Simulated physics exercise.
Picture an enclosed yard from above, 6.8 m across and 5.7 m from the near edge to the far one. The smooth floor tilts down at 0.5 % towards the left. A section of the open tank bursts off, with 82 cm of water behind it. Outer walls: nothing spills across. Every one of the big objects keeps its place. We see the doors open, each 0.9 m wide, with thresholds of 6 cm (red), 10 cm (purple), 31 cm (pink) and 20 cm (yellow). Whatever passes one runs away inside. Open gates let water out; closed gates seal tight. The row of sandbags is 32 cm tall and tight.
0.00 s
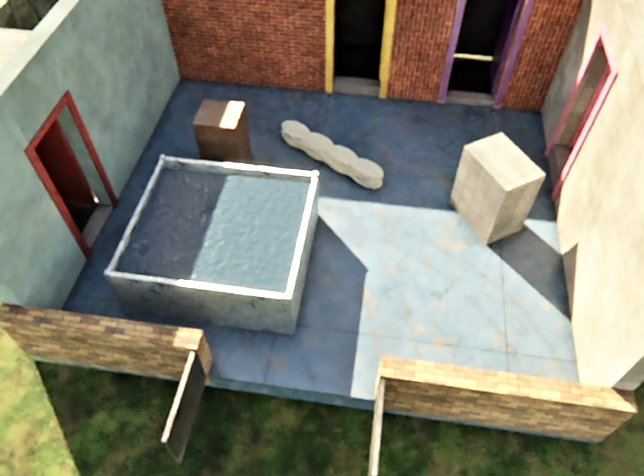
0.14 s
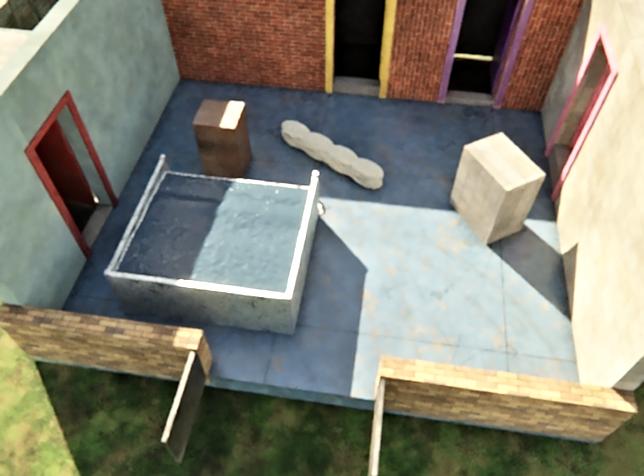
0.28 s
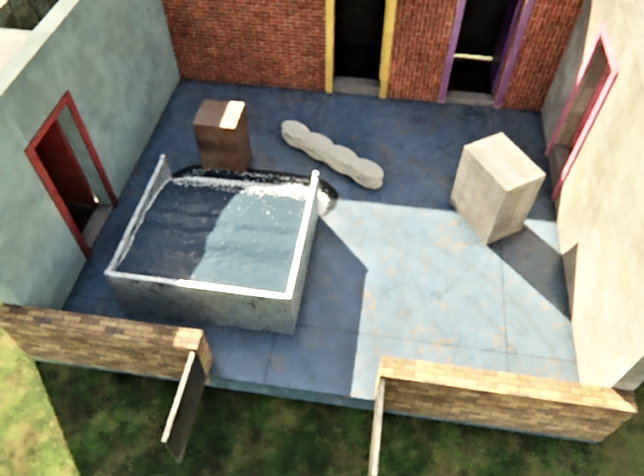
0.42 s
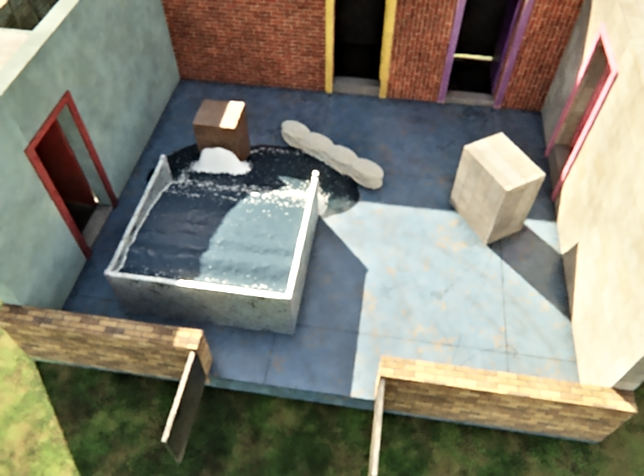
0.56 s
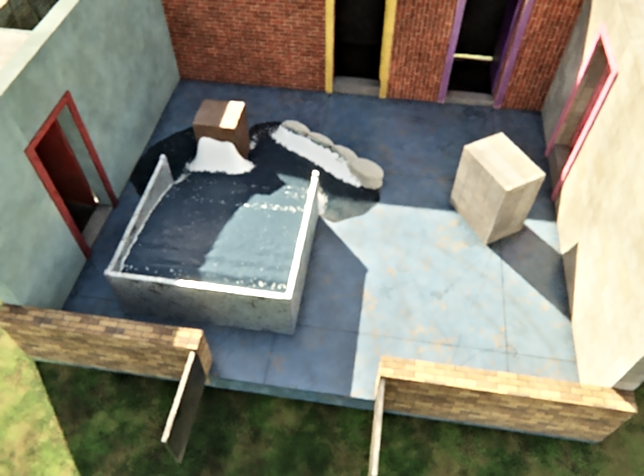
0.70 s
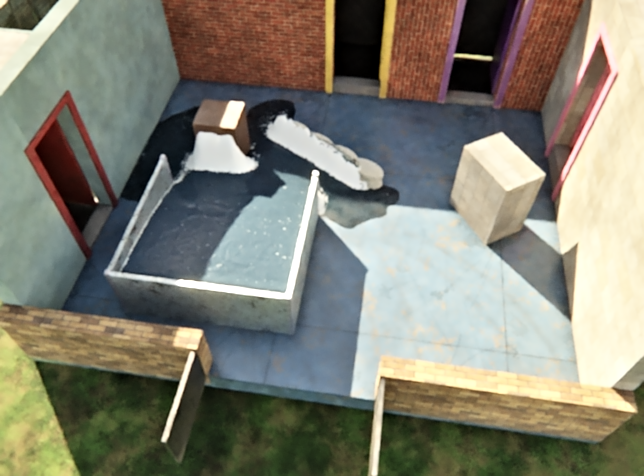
A large open tank of water in a walled yard lost its far side, and the water poured out across the blue floor, foaming around a brown box and a pale, lumpy bar behind it.
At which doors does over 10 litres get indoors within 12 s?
In the end my guess is the red door lets through more than the limit; my guess is the purple door lets through less than the limit; my guess is the pink door lets through less than the limit; my guess is the yellow door lets through less than the limit.
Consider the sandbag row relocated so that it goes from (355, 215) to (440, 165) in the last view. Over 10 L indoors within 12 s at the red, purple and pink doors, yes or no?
With that change: Red exceeds it, purple exceeds it, pink stays within.
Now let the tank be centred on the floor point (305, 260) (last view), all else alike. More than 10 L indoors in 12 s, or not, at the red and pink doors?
Well, red ends up beyond the mark and pink ends up inside the mark.
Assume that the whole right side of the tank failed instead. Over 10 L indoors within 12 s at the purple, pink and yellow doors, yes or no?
Purple exceeds; pink falls short; yellow falls short.
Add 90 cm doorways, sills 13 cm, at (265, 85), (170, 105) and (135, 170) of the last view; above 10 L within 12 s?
Taking them in order, the first gets enough, the second enough and the third enough.
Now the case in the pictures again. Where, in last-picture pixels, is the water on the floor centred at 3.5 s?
The water's centre sits at about (269, 181).
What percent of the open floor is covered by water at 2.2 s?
Wet share: About 60 %.
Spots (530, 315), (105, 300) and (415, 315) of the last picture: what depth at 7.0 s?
Approximately 13, 15 and 8 centimetres, going through them in turn.
After 1.4 s water covers 35 % of the floor and is deepest (58 cm) near (311, 159); red door not reached, purple door not reached, pink door not reached, yellow door 2 cm at the sill, 0 L in.
After 2.2 s water covers 60 % of the floor and is deepest (55 cm) near (180, 80); red door 4 cm at the sill, 0 L in, purple door not reached, pink door not reached, yellow door 16 cm at the sill, 0 L in.
After 3.5 s water covers 80 % of the floor and is deepest (34 cm) near (570, 408); red door 5 cm at the sill, 0 L in, purple door 5 cm at the sill, 0 L in, pink door not reached, yellow door 13 cm at the sill, 0 L in.
After 7.0 s water covers 95 % of the floor and is deepest (16 cm) near (124, 263); red door 8 cm at the sill, 24 L in, purple door 8 cm at the sill, 1 L in, pink door 10 cm at the sill, 0 L in, yellow door 7 cm at the sill, 0 L in.
After 12.0 s water covers 95 % of the floor and is deepest (12 cm) near (297, 97); red door 10 cm at the sill, 77 L in, purple door 9 cm at the sill, 2 L in, pink door 6 cm at the sill, 0 L in, yellow door 10 cm at the sill, 0 L in.
